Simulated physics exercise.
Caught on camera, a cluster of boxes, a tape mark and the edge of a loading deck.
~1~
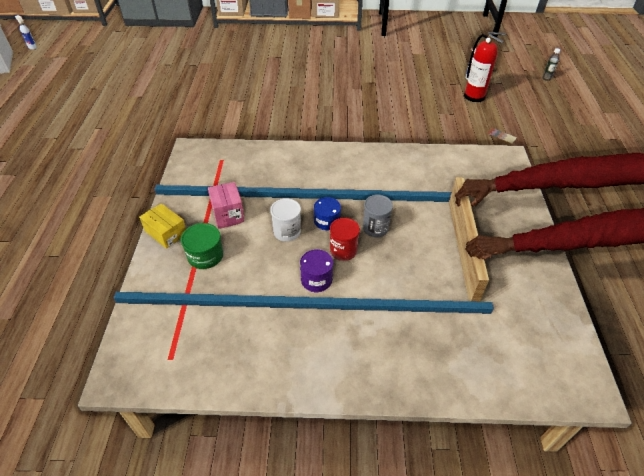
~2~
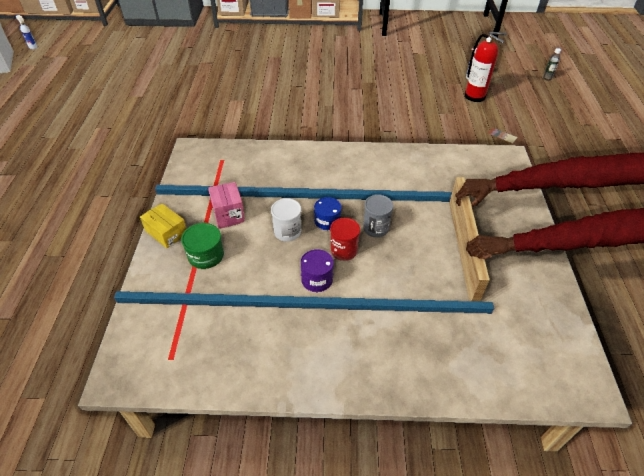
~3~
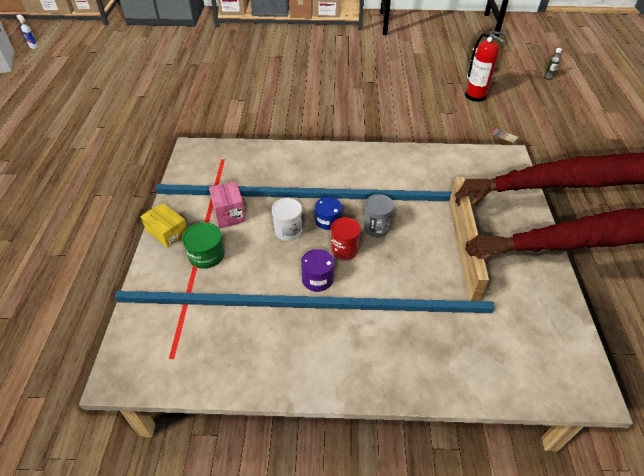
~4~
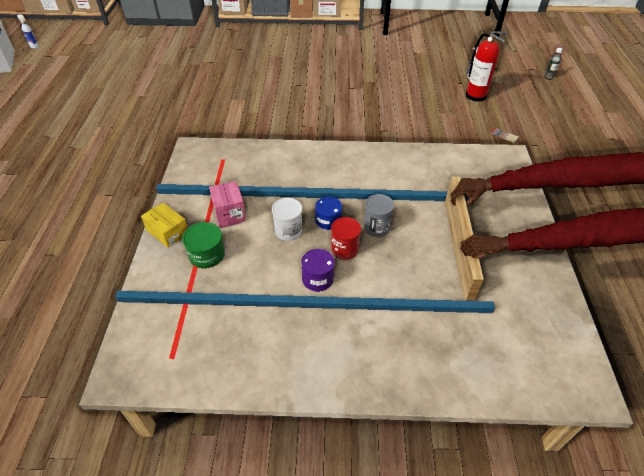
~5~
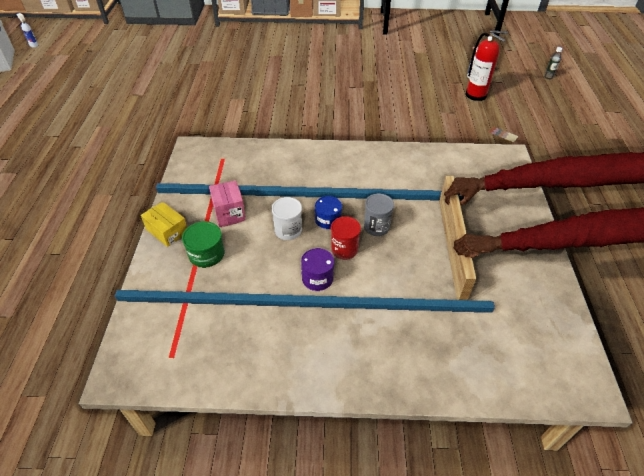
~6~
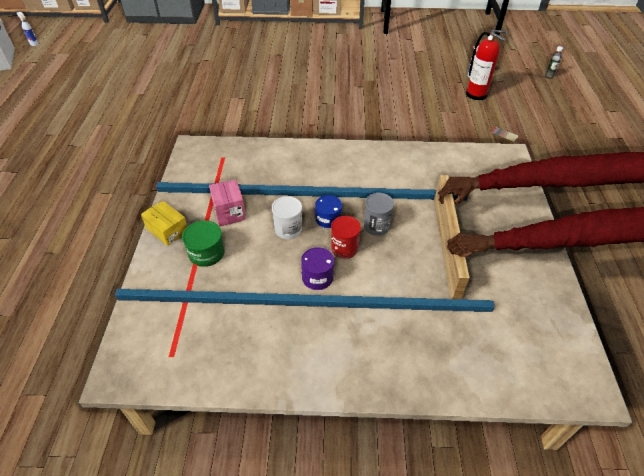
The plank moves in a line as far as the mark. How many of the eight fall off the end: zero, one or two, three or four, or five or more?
Outcome: The number that fall off is one or two.
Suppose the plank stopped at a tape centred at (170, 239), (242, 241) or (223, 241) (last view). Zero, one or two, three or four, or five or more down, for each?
Taking them in turn, either three or four; none; none.
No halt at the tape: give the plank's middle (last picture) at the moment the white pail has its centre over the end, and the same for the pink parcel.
At (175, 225) for the white pail; at (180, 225) for the pink parcel.
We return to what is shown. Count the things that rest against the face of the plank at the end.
4 of them.
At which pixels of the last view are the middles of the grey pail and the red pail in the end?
The grey pail stops around (191, 209); the red pail around (184, 234).
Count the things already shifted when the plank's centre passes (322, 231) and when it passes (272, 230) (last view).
5 and 5.
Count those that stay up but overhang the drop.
Overhanging: 0.
A little later, none off yet; yellow parcel at rest near (165, 223); green pail at rest near (204, 244); pink parcel at rest near (228, 203).
When it is over, the number that fall off is one or two; down, yellow parcel.
